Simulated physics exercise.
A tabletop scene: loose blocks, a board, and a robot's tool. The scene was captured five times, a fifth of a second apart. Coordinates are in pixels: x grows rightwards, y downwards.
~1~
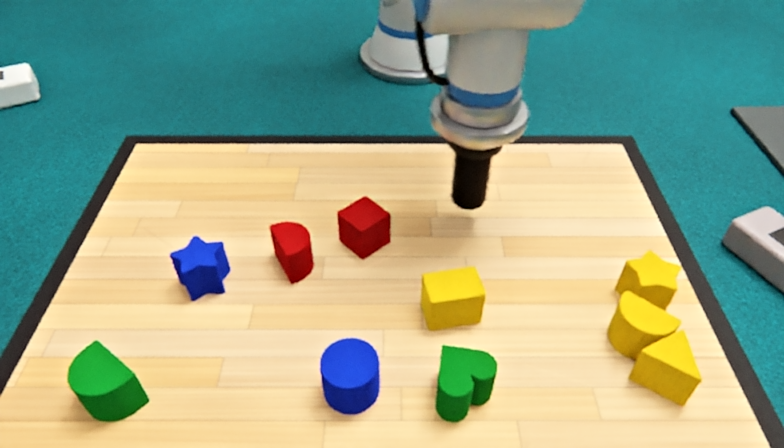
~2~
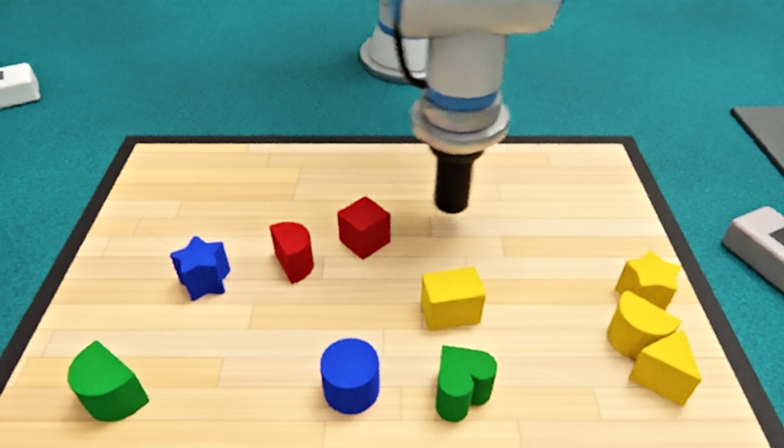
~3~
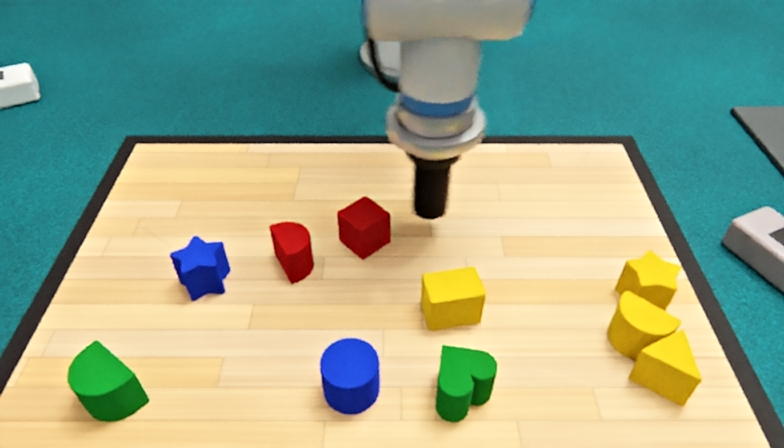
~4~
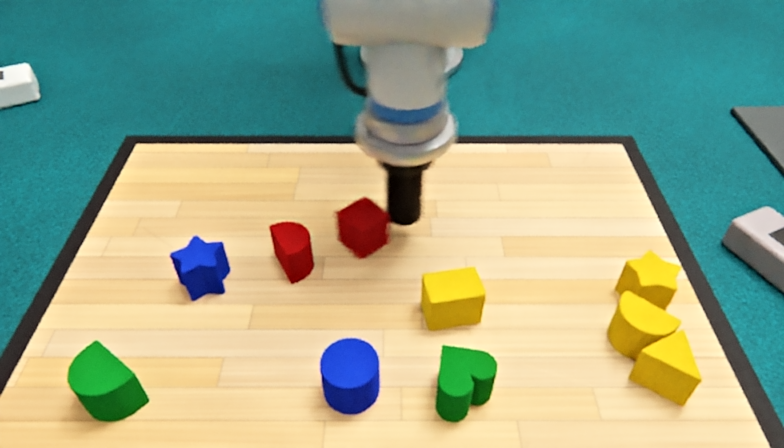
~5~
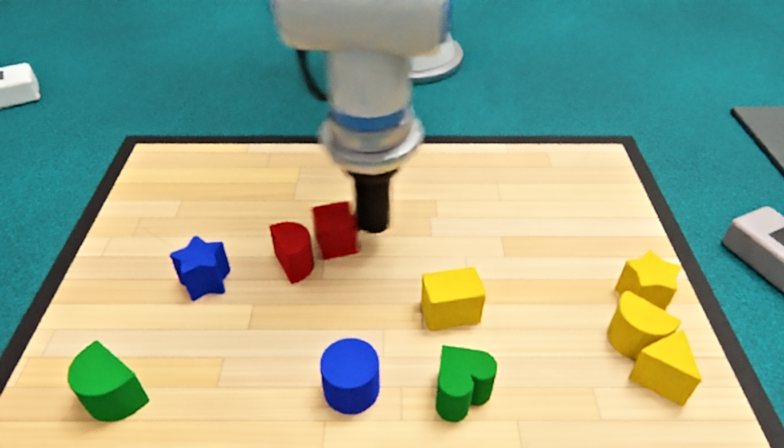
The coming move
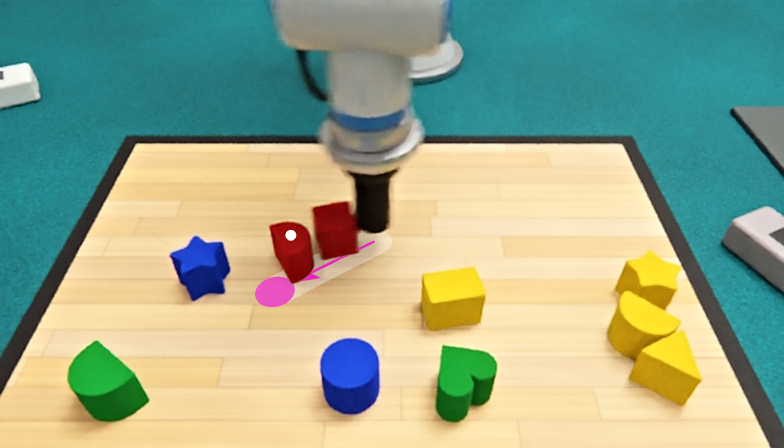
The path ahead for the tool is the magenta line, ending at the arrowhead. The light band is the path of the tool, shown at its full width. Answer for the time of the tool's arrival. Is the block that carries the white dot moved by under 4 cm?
I expect not.
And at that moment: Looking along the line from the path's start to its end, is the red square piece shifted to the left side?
In short: No.
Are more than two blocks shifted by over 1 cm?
In short: No.
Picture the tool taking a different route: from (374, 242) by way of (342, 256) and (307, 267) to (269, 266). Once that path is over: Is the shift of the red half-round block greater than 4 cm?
Going by the path, yes.
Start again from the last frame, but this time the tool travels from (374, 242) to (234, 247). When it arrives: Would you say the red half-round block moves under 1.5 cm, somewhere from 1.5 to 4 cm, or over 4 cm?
The answer is over 4 cm.
The drawn path runs from (374, 242) directly to (275, 292); the dot is on the red half-round block.
On the path given first. One third of the way, tool at (341, 239); red half-round block at (269, 240), turned 30° anticlockwise; red square piece at (303, 220), turned 45° clockwise.
Two thirds of the way, tool at (306, 255); red half-round block at (261, 241), turned 45° anticlockwise; red square piece at (291, 219), turned 65° clockwise.
At the end, tool at (271, 273); blue star block not moved; red half-round block at (239, 245); red square piece at (291, 219), turned 65° clockwise.
